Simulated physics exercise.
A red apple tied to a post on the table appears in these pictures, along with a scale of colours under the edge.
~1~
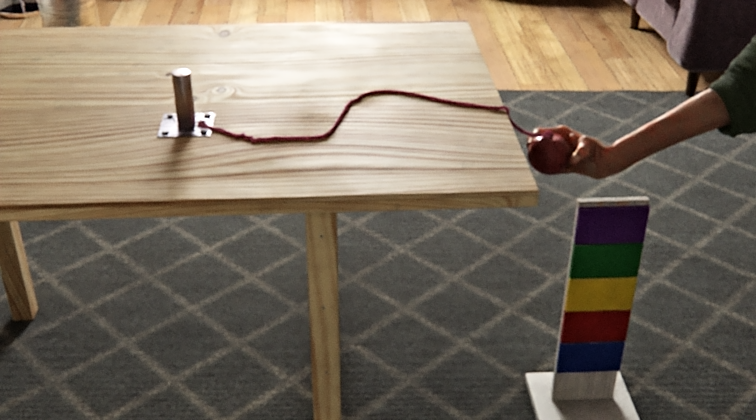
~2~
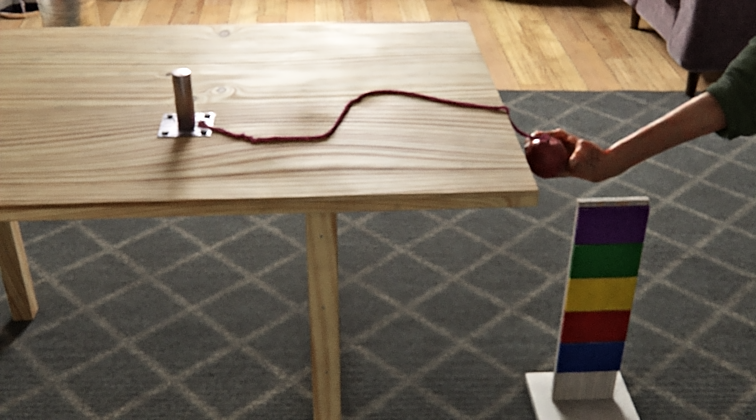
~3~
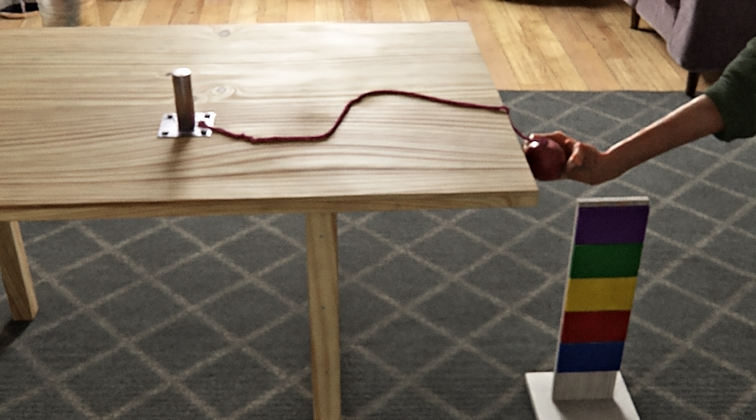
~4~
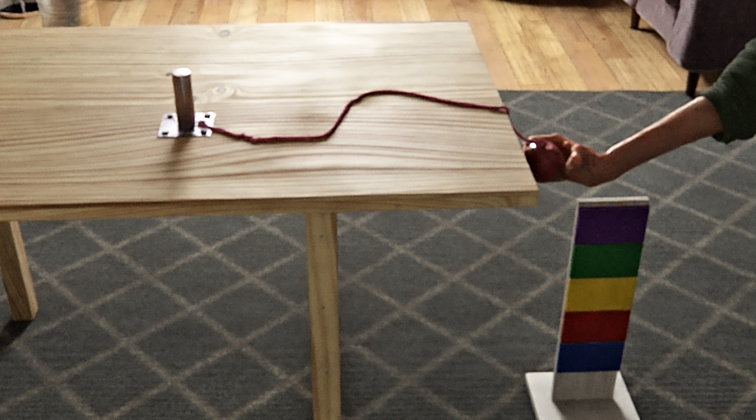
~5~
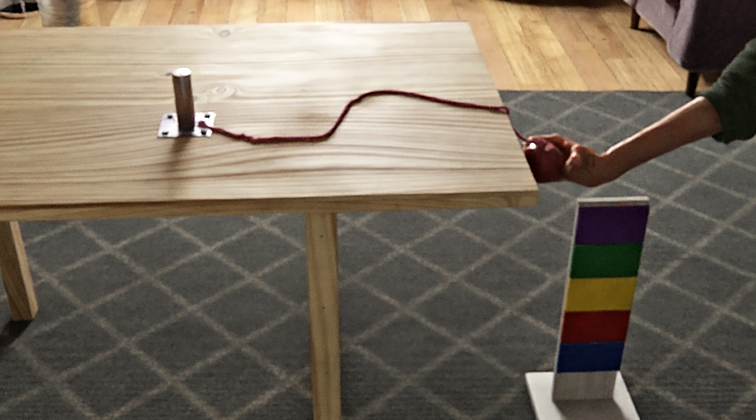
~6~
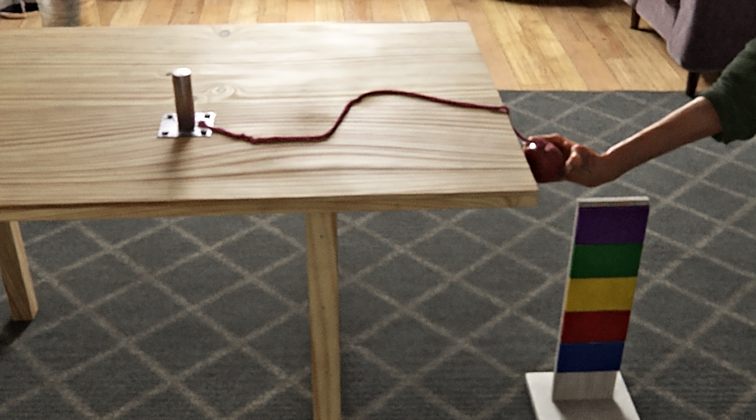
On a wooden table, a red cord runs from a metal post to a round red object a hand holds nearly still.
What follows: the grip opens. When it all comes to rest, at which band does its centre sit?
At green.
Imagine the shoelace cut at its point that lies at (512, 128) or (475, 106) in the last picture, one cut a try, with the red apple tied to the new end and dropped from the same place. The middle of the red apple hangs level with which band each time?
First try: Purple; second try: No band.
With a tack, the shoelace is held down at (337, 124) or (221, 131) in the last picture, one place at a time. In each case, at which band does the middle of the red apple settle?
First try purple, second try green.
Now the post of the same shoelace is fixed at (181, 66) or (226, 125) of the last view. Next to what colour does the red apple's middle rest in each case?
Result per try, in order: Purple / yellow.
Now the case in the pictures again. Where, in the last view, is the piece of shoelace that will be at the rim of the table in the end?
Look close to (413, 94) - that's the one.
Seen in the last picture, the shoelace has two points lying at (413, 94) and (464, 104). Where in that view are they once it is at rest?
In that view they reach (505, 115) and (504, 163).
A little later, apple near (503, 249); level with green.
Next, apple near (496, 265); level with green.
When it is over, apple near (499, 265); level with green. Its centre hangs level with the green band.
